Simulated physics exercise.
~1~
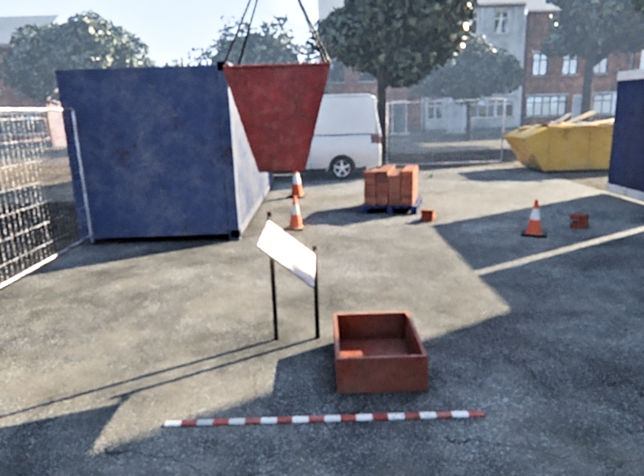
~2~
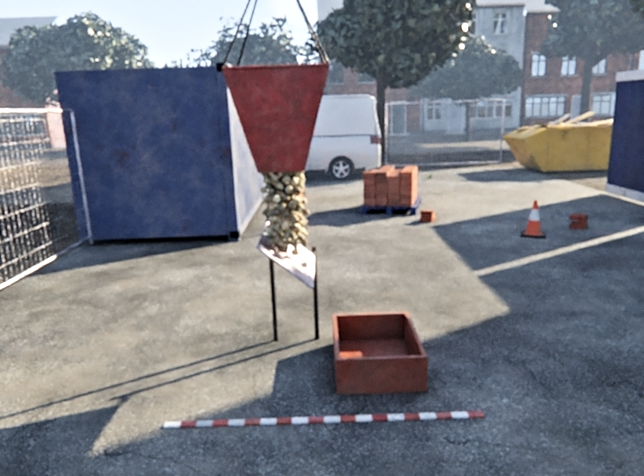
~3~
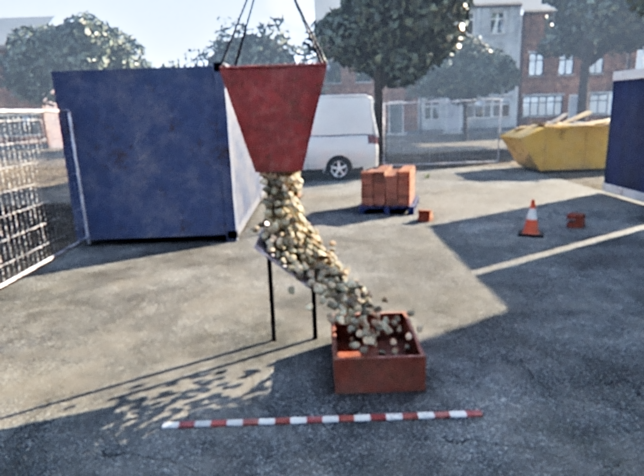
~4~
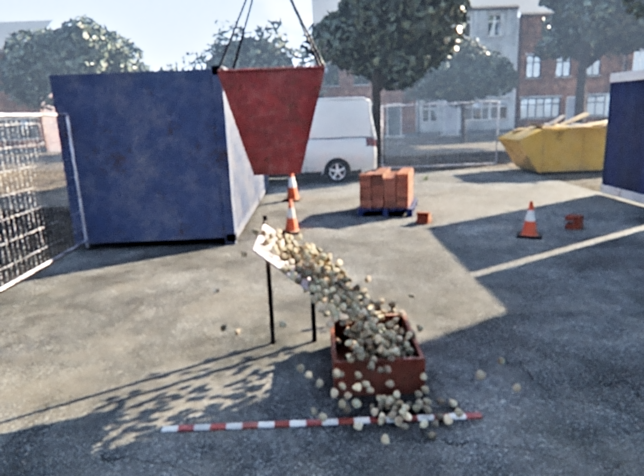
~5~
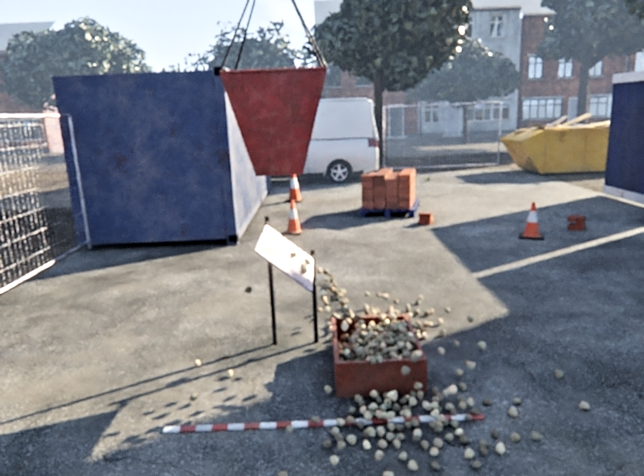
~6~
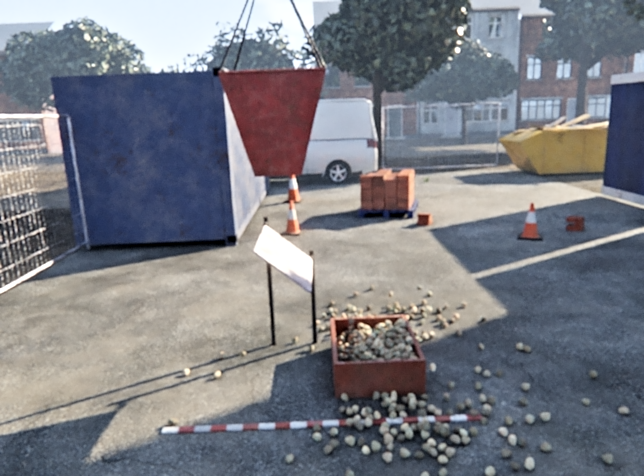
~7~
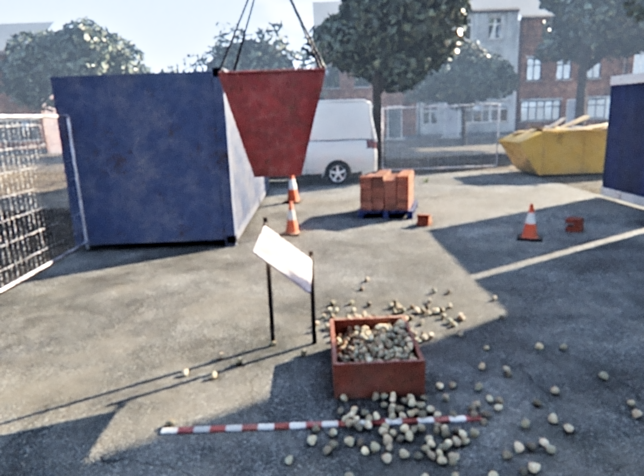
In a paved yard, pale stones poured from a hanging red hopper onto a tilted board, slid down to the right and tumbled into a reddish box, filling it, while others spilled over and ended up scattered on the ground around it.
